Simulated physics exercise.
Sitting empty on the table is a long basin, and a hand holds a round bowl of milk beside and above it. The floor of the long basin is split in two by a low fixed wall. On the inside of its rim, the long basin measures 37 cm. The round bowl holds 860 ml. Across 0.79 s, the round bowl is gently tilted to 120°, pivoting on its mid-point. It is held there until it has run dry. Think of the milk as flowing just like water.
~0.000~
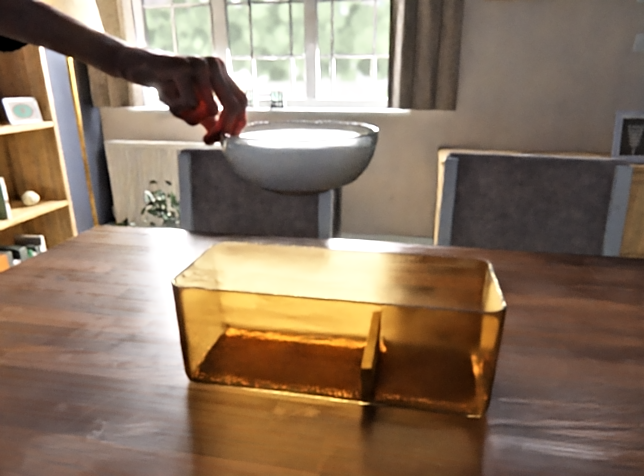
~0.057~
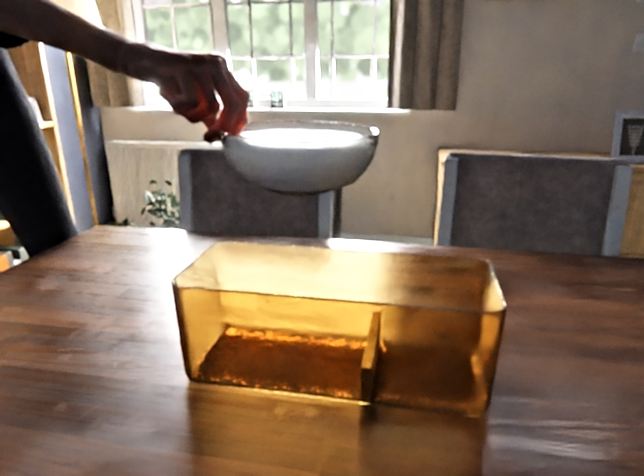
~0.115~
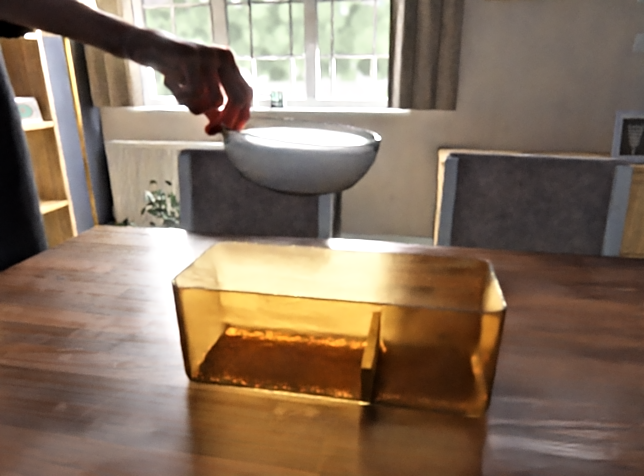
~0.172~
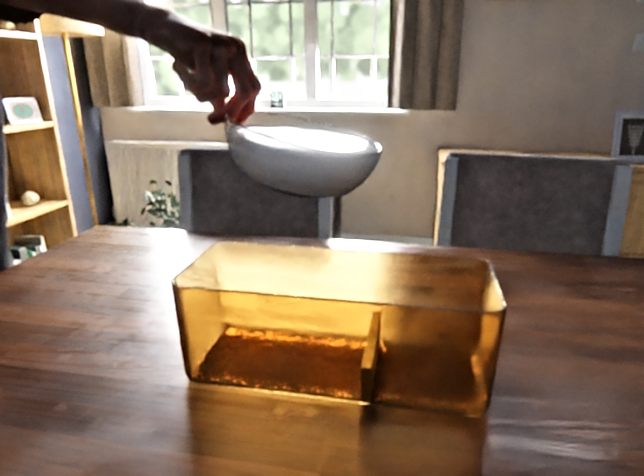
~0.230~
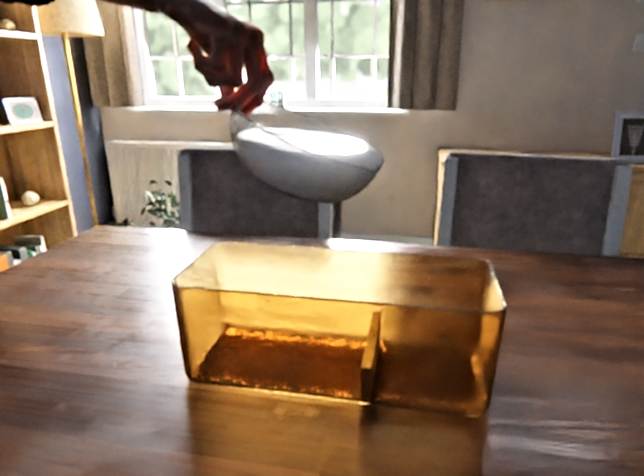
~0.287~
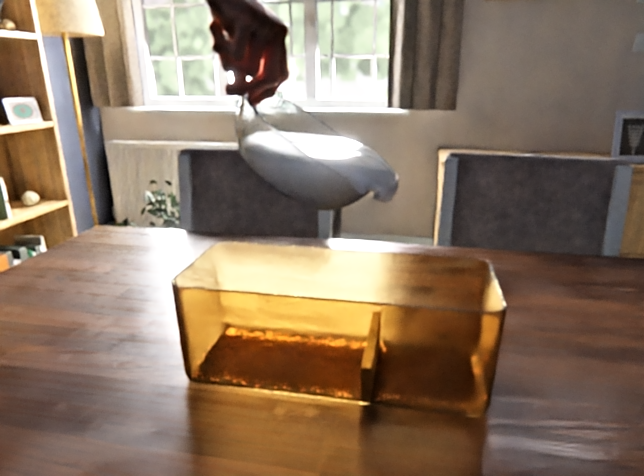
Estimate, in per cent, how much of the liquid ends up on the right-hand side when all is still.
63 %.
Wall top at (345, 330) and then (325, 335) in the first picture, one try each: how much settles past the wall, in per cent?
I'd put it at about 80 per cent for the first and about 80 per cent for the second.
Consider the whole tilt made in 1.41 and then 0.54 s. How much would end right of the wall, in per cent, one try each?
Near 80 in a hundred on the first go and near 60 in a hundred on the second.
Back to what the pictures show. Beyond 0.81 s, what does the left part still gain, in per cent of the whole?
Around 12 in a hundred.
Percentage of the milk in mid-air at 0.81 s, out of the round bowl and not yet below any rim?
Some 12 per cent.
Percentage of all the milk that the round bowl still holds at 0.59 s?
Close to 3 in a hundred.
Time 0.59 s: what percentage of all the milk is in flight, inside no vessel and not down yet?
Some 16 % is the figure.
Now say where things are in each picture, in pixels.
It leans 0°; its right rim is at (377, 133); the milk meets the walls at (231, 138) and (375, 141); the long basin's rim runs from (194, 263) to (497, 285); the wall's top is at (372, 338), in the first frame.
It leans 2°; its right rim is at (377, 135); the milk meets the walls at (231, 137) and (375, 142), in the second frame.
It leans 6°; its right rim is at (379, 142); the milk meets the walls at (233, 134) and (376, 145), in the third frame.
It leans 14°; its right rim is at (380, 153); the milk meets the walls at (236, 132) and (379, 148), in the fourth frame.
It leans 23°; its right rim is at (380, 167); the milk meets the walls at (241, 132) and (381, 160); 4 per cent is over the edge, in the fifth frame.
It leans 35°; its right rim is at (376, 183); the milk meets the walls at (248, 136) and (358, 161); 14 per cent is over the edge, in the sixth frame.
Then, 0.59 s in, the tilt is 102° and 3 per cent is still to pour, 3 is left of the wall and 76 right of it.
Then, 0.81 s in, the tilt is 120° and 0 per cent is still to pour, 19 is left of the wall and 66 right of it.
Then, 1.04 s in, the tilt is 120° and 0 per cent is still to pour, 24 is left of the wall and 70 right of it.
Then, 1.29 s in, the tilt is 120° and 0 per cent is still to pour, 29 is left of the wall and 65 right of it.
Finally, 31 per cent lies left of the wall, 63 right of it and 5 outside.
